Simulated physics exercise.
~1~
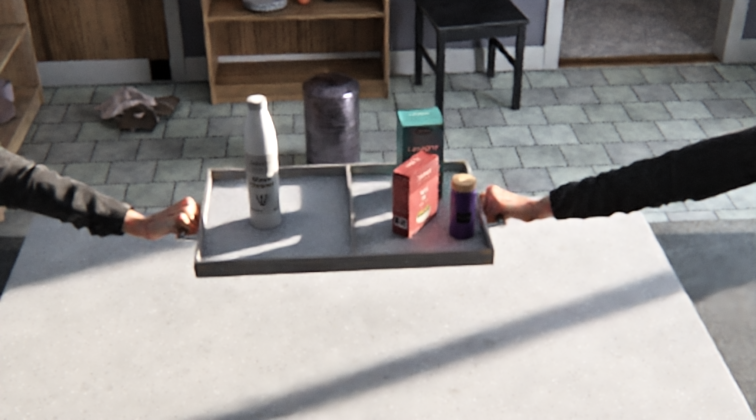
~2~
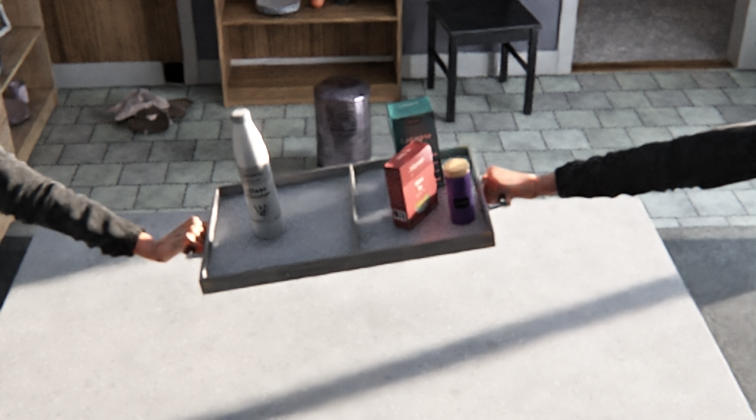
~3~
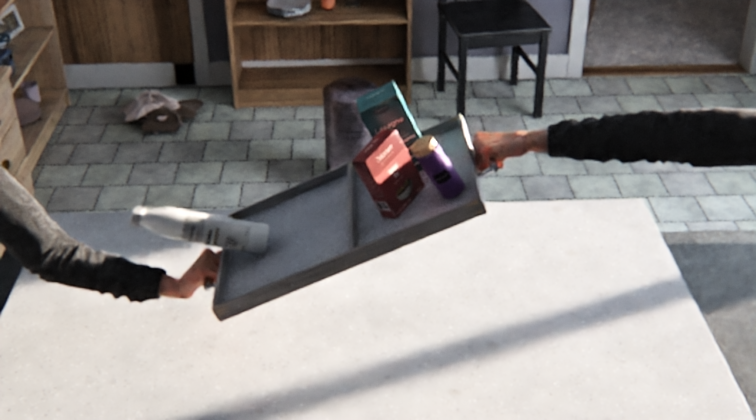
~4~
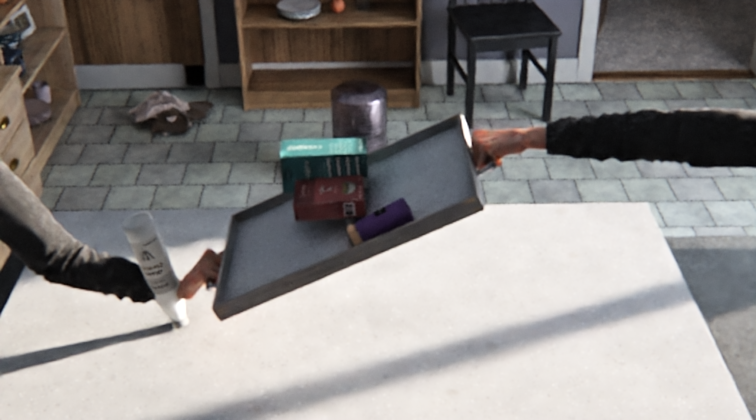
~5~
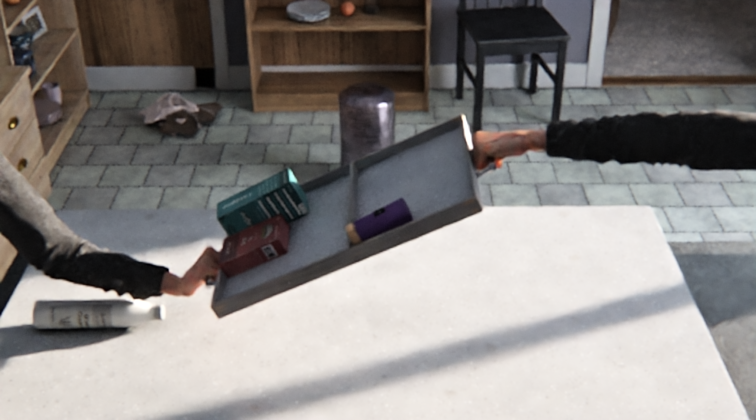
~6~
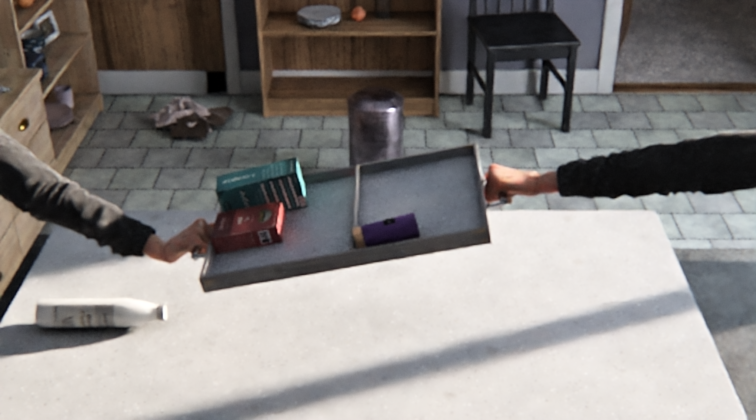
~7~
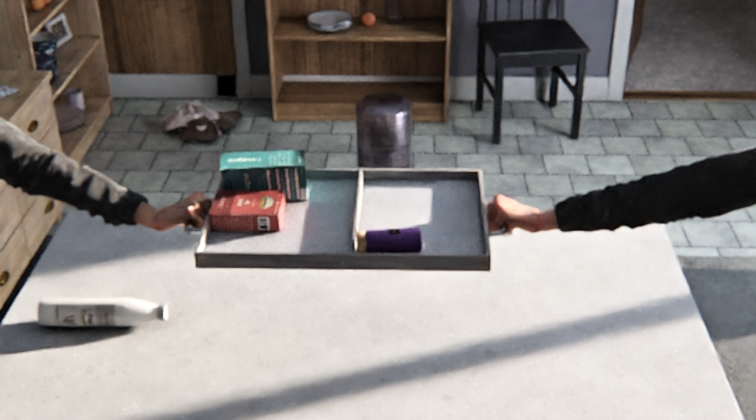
In this clip, two hands tip a gray tray down to the left, and a white bottle falls off onto the table while a turquoise carton, red packet and purple shaker topple. The hands level the tray with those three lying on it, the bottle on its side beyond the tray.
